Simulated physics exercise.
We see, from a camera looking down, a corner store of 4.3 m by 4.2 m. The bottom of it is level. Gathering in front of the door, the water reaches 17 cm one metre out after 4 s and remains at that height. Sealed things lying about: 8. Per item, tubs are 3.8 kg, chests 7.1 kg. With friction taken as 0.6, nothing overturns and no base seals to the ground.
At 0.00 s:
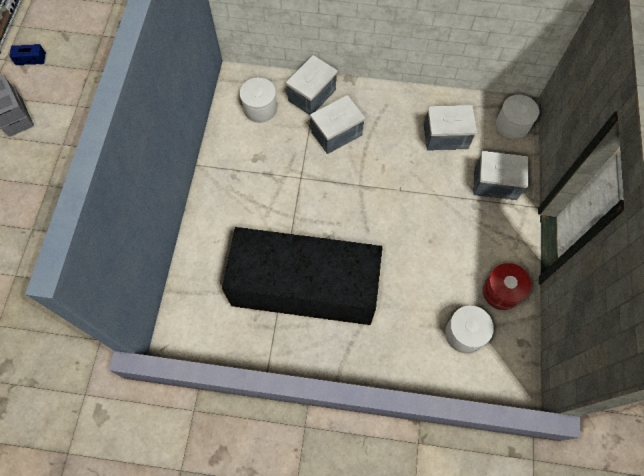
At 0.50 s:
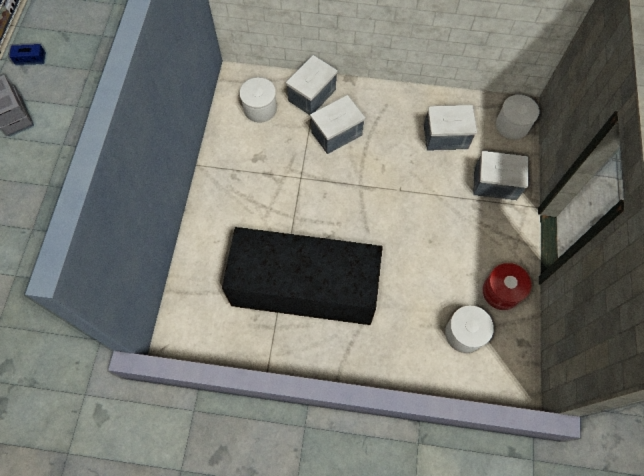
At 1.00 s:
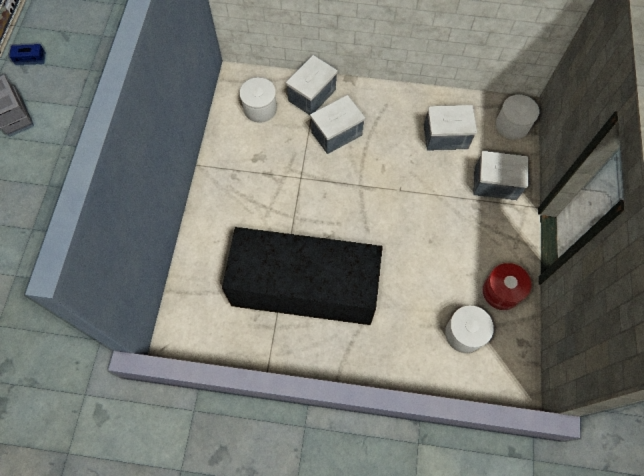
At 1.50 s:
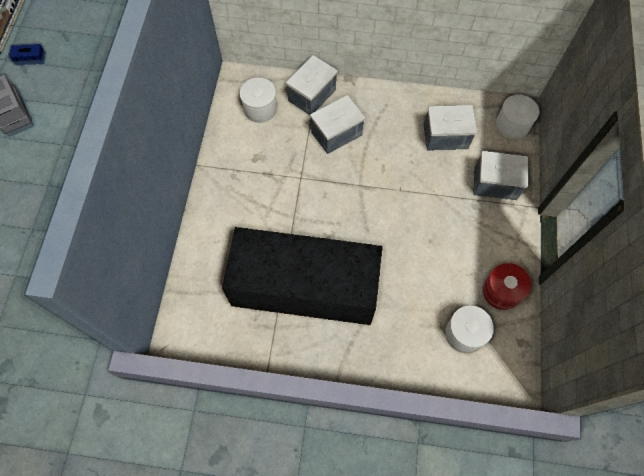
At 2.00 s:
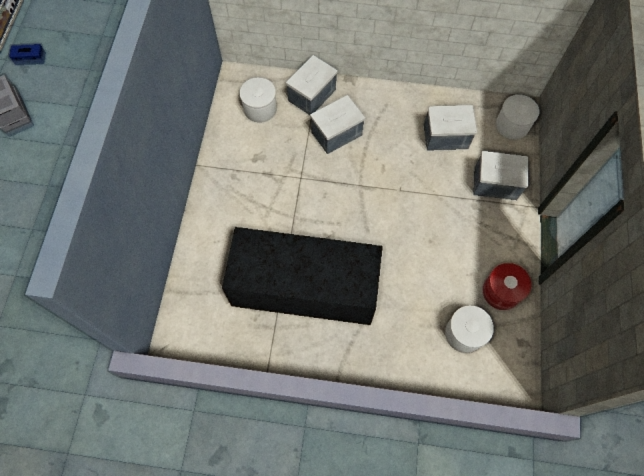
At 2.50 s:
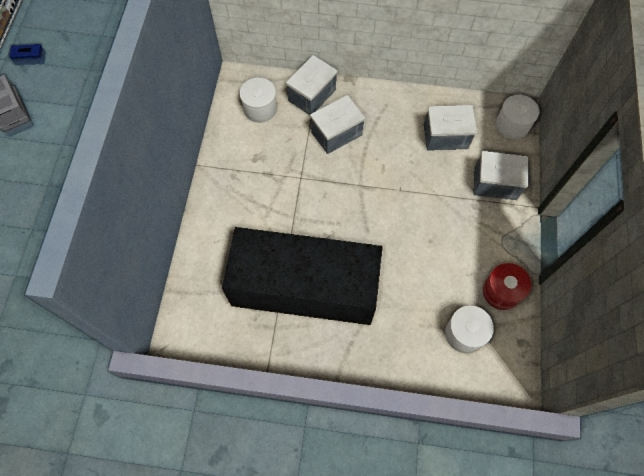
Water turns the ground outside the walled room blue-green while everything inside stays still.
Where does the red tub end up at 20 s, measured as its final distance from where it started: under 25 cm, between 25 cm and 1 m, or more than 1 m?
The red tub ends up between 25 cm and 1 m from its start.
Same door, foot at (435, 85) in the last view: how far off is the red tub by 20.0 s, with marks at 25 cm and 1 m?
Outcome - red tub: Well off.
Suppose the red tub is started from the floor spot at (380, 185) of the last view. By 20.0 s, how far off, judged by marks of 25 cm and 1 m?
It ends far away.
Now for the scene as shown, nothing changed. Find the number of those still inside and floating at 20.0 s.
Total: 8.
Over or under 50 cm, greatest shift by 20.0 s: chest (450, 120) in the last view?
Not that far.
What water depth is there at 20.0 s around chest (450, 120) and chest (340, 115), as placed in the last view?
First roughly 7 cm, second roughly 11 cm.
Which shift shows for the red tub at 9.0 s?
Roughly 30 centimetres by that point.
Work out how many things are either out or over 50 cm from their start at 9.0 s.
Tally at that time: 0.
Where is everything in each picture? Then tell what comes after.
The red tub at (511, 282) rests on the ground; water covers 0.0 m2; 0 of 8 have shifted, in the first picture.
The red tub at (511, 282), on the bottom; 0.0 m2 under water; 0 of 8 have shifted, in the second picture.
The red tub at (511, 282) rests on the ground; 0.0 m2 under water; 0 of 8 have shifted, in the third picture.
The red tub at (511, 282) rests on the ground; 0.0 m2 under water; 0 of 8 have shifted, in the fourth picture.
The red tub at (511, 282), on the bottom; water covers 0.0 m2; 0 of 8 have shifted, in the fifth picture.
The red tub at (511, 282) rests on the ground; 0.2 m2 under water; 0 of 8 have shifted, in the sixth picture.
After 4.0 s the red tub is near (509, 287), 0.1 m from its start, aground; 0 afloat.
After 9.0 s the red tub is near (504, 303), 0.3 m from its start, aground; 0 afloat.
After 16.0 s the red tub is near (450, 311), 0.8 m from its start, afloat; 8 afloat.
After 20.0 s the red tub is near (466, 307), 0.6 m from its start, afloat; 8 afloat.
